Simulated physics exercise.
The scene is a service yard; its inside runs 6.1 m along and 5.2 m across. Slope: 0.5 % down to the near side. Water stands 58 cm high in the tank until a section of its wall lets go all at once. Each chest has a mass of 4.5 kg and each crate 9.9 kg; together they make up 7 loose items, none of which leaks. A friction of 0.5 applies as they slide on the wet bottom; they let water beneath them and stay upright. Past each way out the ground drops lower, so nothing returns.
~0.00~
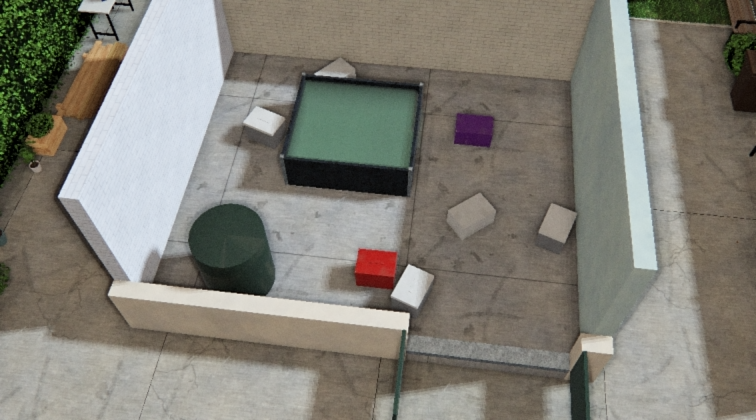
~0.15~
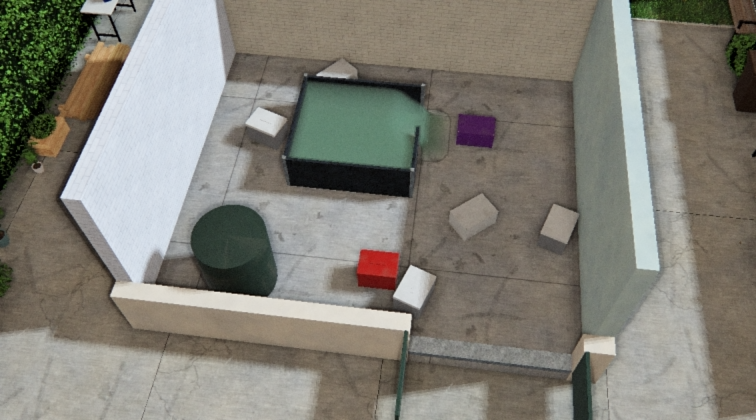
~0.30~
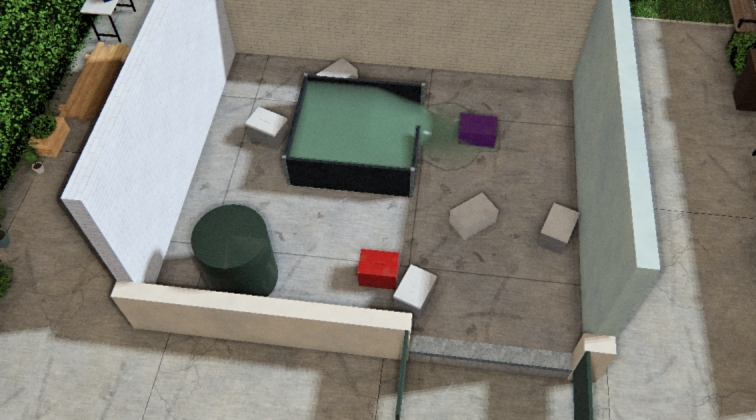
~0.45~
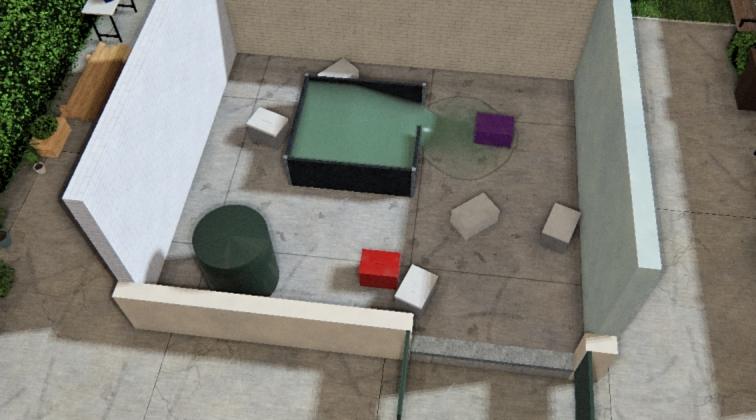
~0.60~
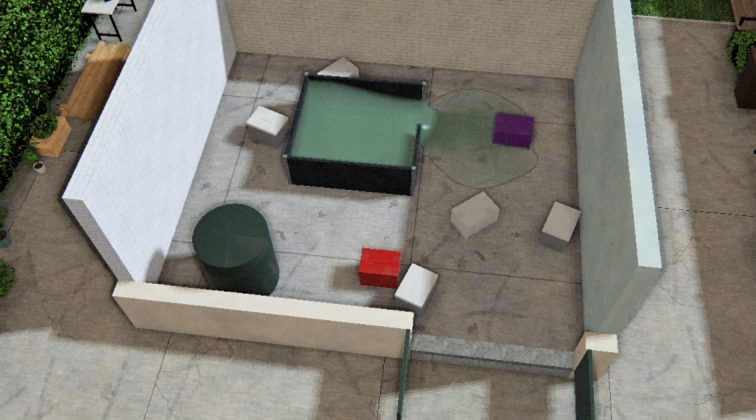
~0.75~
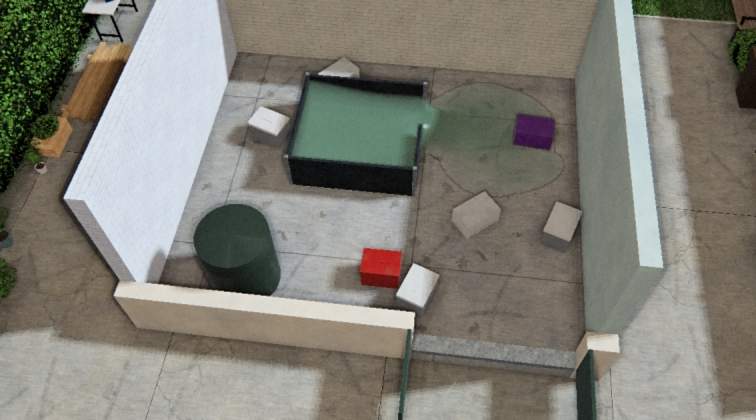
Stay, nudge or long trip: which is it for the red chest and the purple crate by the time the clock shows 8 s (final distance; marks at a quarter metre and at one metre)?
Final spots: Red chest near where it began, purple crate a long way off.
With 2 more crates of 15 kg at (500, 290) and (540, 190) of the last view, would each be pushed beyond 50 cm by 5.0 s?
In sequence: Beyond it, then beyond it.
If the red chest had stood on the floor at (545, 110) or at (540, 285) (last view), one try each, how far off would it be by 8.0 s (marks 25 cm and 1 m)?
Outcomes in order: It is taken a long way; it is taken a long way.
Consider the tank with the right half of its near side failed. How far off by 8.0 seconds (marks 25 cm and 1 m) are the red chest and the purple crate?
Under that change the red chest would be borne far and the purple crate would sit tight.
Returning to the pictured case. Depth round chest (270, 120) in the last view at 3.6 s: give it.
About 0 cm.
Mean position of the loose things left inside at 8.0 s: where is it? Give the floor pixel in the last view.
Somewhere near (343, 192).
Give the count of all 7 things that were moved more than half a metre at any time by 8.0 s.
Tally: 4.
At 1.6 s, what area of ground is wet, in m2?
Roughly 10.5 m2.
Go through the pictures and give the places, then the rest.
The first frame shows the red chest at (376, 262), on the bottom; the purple crate at (475, 124), on the bottom; water covers 3.3 m2; 0 of 7 have shifted.
The second frame shows the red chest at (378, 263) rests on the ground; the purple crate at (477, 125), on the bottom; 3.8 m2 under water; 0 of 7 have shifted.
The third frame shows the red chest at (379, 263), on the bottom; the purple crate at (479, 124) rests on the ground; water covers 4.4 m2; 0 of 7 have shifted.
The fourth frame shows the red chest at (380, 263) rests on the ground; the purple crate at (495, 124) rests on the ground, 28 cm from its start; water covers 5.2 m2; 1 of 7 have shifted.
The fifth frame shows the red chest at (380, 262) rests on the ground; the purple crate at (514, 124), on the bottom, 59 cm from its start; 6.2 m2 under water; 1 of 7 have shifted.
The sixth frame shows the red chest at (381, 262) rests on the ground; the purple crate at (535, 126), on the bottom, 91 cm from its start; 7.3 m2 under water; 1 of 7 have shifted.
After 1.6 s the red chest is near (381, 262), 0.0 m from its start, aground; the purple crate is near (564, 127), 1.4 m from its start, afloat; 0 of 7 are out; 1 afloat.
After 3.6 s the red chest is near (381, 262), 0.0 m from its start, aground; the purple crate is near (562, 174), 1.6 m from its start, afloat; 1 of 7 are out; 1 afloat.
After 5.6 s the red chest is near (380, 261), 0.0 m from its start, aground; the purple crate has gone out; 2 of 7 are out; 1 afloat.
After 8.0 s the red chest is near (380, 261), 0.0 m from its start, aground; the purple crate has gone out; 2 of 7 are out; 1 afloat.
